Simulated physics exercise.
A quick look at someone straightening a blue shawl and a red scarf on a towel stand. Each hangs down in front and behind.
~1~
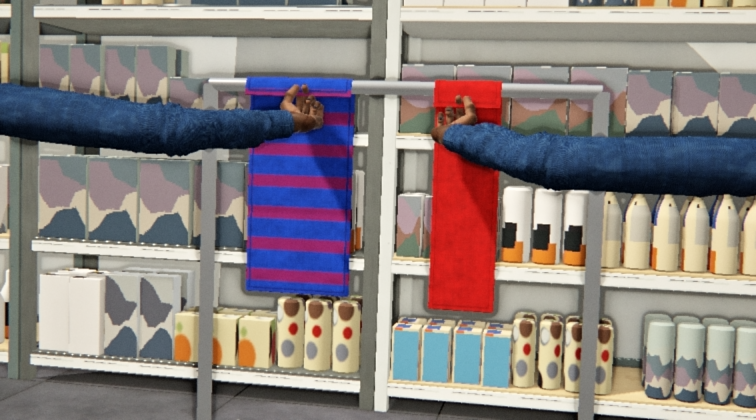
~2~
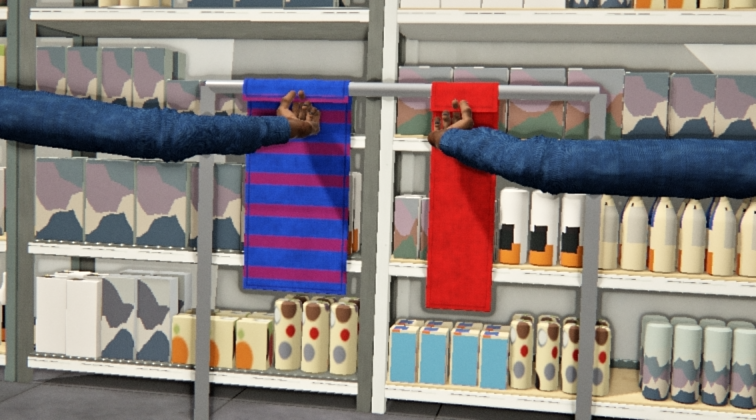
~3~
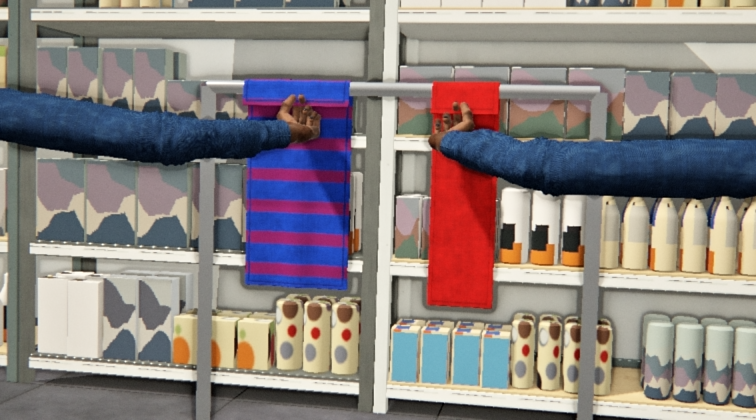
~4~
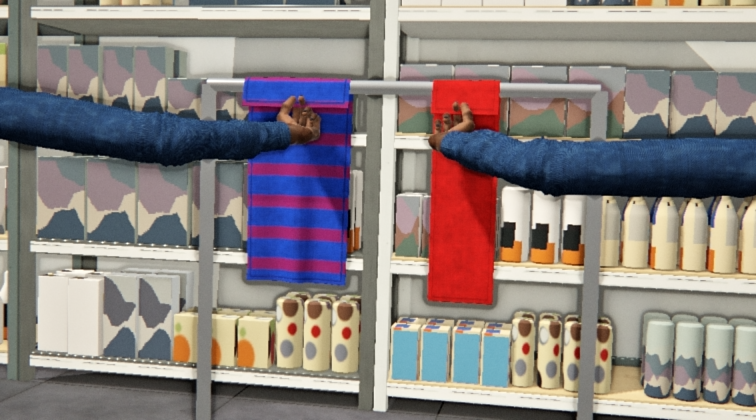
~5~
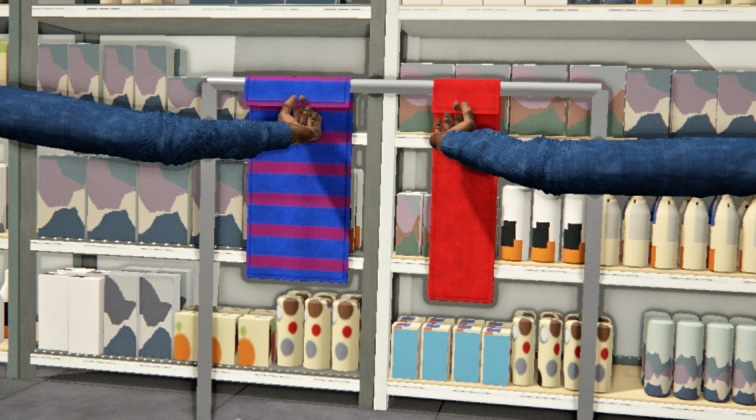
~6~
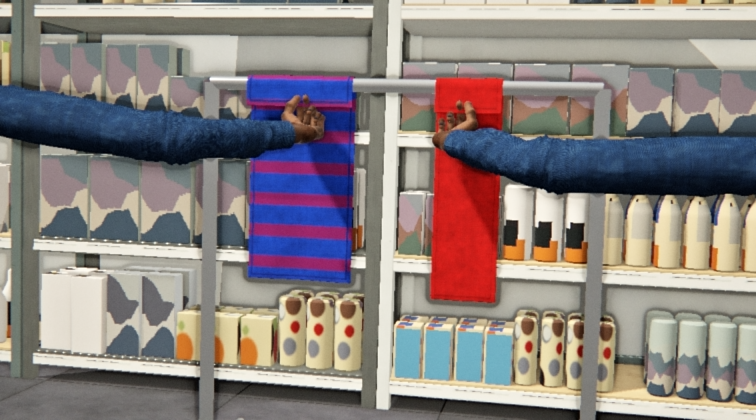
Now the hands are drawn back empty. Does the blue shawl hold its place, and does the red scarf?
Outcome: The blue shawl is pulled off by its long side and the red scarf slides off.
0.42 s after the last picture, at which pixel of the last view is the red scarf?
Near (462, 333).
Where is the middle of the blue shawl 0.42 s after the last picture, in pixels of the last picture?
Around (298, 340).
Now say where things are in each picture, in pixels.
In the first picture, shawl front hem (333, 91), back hem (331, 290); scarf front hem (451, 101), back hem (445, 303).
In the second picture, shawl front hem (330, 96); scarf front hem (448, 106).
In the third picture, shawl front hem (330, 101); scarf front hem (448, 107).
In the fourth picture, shawl front hem (330, 102); scarf front hem (448, 108).
In the fifth picture, shawl front hem (331, 102); scarf front hem (449, 107).
In the sixth picture, shawl front hem (334, 101), back hem (333, 277), front far shorter than the back; scarf front hem (452, 107), back hem (447, 294), front far shorter than the back.
Then, 0.42 s after the last picture, shawl clear of the rail and dropping near (298, 340); scarf clear of the rail and dropping near (462, 333).
Then, 0.64 s after the last picture, shawl in a heap on the floor; scarf in a heap on the floor.
At rest, shawl in a heap on the floor; scarf in a heap on the floor. The blue shawl slides off and the red scarf slips to the floor.
